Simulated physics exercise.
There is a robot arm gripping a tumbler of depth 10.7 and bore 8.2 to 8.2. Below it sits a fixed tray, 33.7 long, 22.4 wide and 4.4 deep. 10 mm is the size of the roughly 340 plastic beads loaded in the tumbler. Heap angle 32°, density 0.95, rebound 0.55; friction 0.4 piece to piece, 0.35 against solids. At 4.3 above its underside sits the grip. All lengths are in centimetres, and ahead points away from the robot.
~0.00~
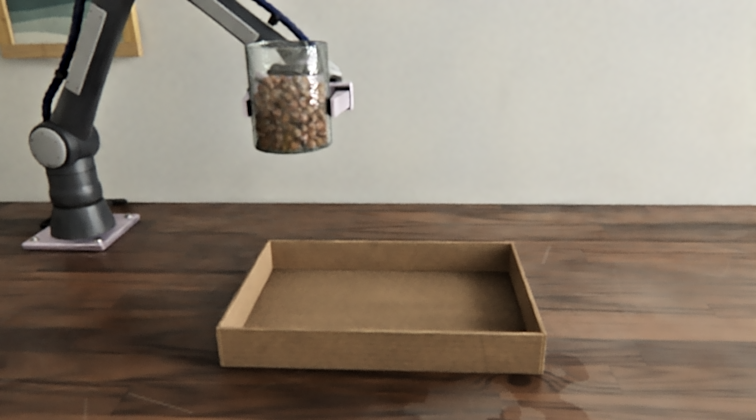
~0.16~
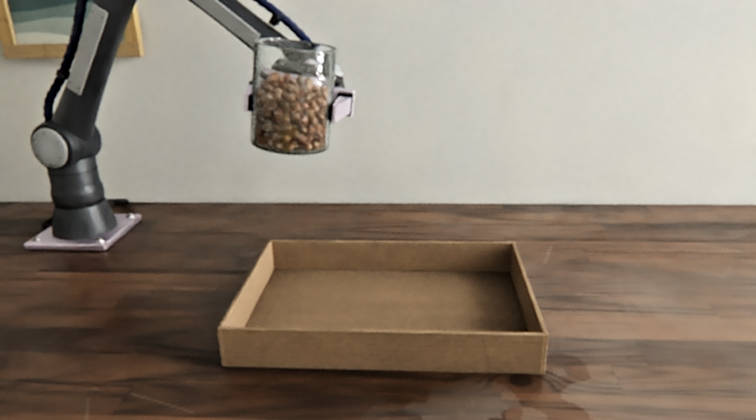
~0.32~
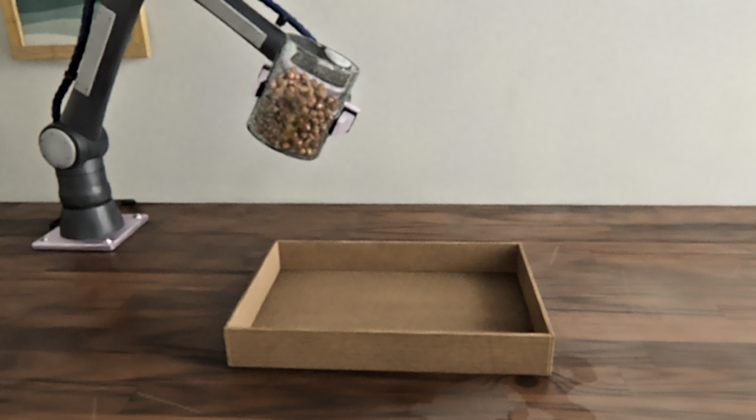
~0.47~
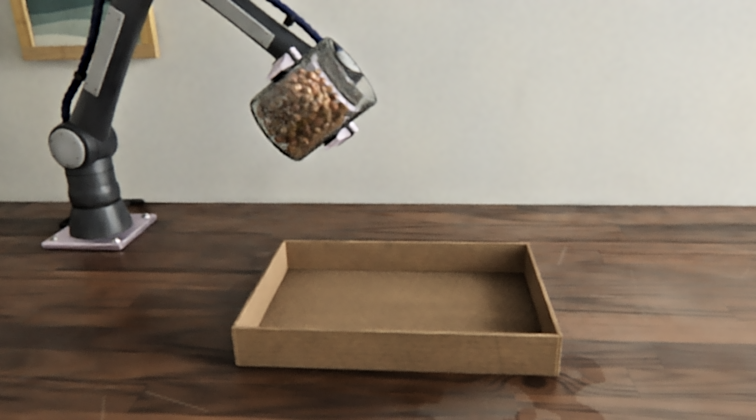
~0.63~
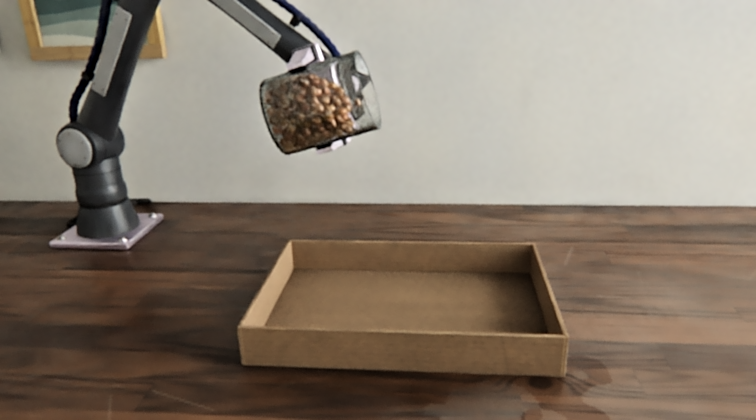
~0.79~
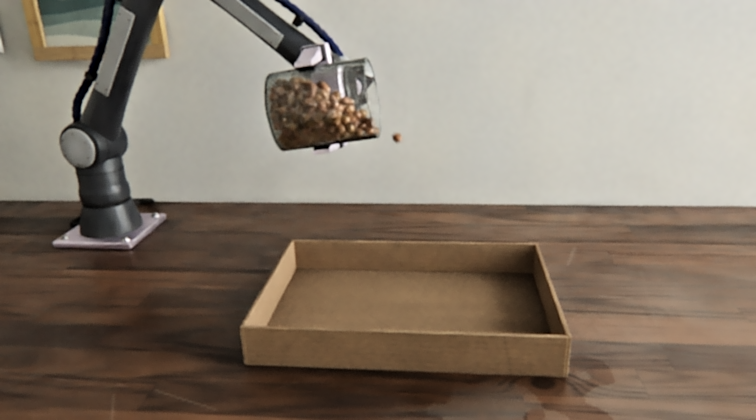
Robot arm tilting a clear glass tumbler of brown nuggets rightward above an empty cardboard tray, one piece leaving the rim.
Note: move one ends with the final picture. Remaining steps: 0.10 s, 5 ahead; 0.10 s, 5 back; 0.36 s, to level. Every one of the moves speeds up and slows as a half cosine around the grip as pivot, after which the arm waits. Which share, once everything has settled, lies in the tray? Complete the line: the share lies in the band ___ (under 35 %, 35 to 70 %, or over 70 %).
The share lies in the band 35 to 70 %.
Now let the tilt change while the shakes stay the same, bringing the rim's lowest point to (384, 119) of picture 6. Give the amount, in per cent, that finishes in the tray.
About 30 percent.
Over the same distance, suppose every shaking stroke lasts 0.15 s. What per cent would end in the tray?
Estimate for that case: 40 %.
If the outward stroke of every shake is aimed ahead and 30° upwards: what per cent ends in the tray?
I'd reckon around 85 per cent.
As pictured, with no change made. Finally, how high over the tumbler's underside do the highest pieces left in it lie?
I'd say near 4.5 cm from the bottom.
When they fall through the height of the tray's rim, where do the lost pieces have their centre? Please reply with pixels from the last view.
They come through centred close to (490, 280).
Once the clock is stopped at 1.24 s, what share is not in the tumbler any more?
About 65 in a hundred parts are out by then.
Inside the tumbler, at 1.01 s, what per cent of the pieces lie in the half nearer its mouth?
Something near 80 per cent is there.
After 1.01 s, tilted 81° forward, highest piece 27 above the table; 175 in the tumbler, 1 in the tray, 161 in flight or on a rim.
After 1.24 s, tilted 18° forward, highest piece 30 above the table; 188 in the tray, 123 in the tumbler, 7 on the table or floor, 19 in flight or on a rim.
After 1.55 s, level, highest piece 26 above the table; 187 in the tray, 123 in the tumbler, 27 on the table or floor.
After 2.60 s, level, highest piece 26 above the table; 187 in the tray, 123 in the tumbler, 27 on the table or floor.
At rest, 187 in the tray, 123 in the tumbler, 27 on the table or floor. That is 55 % in the tray.
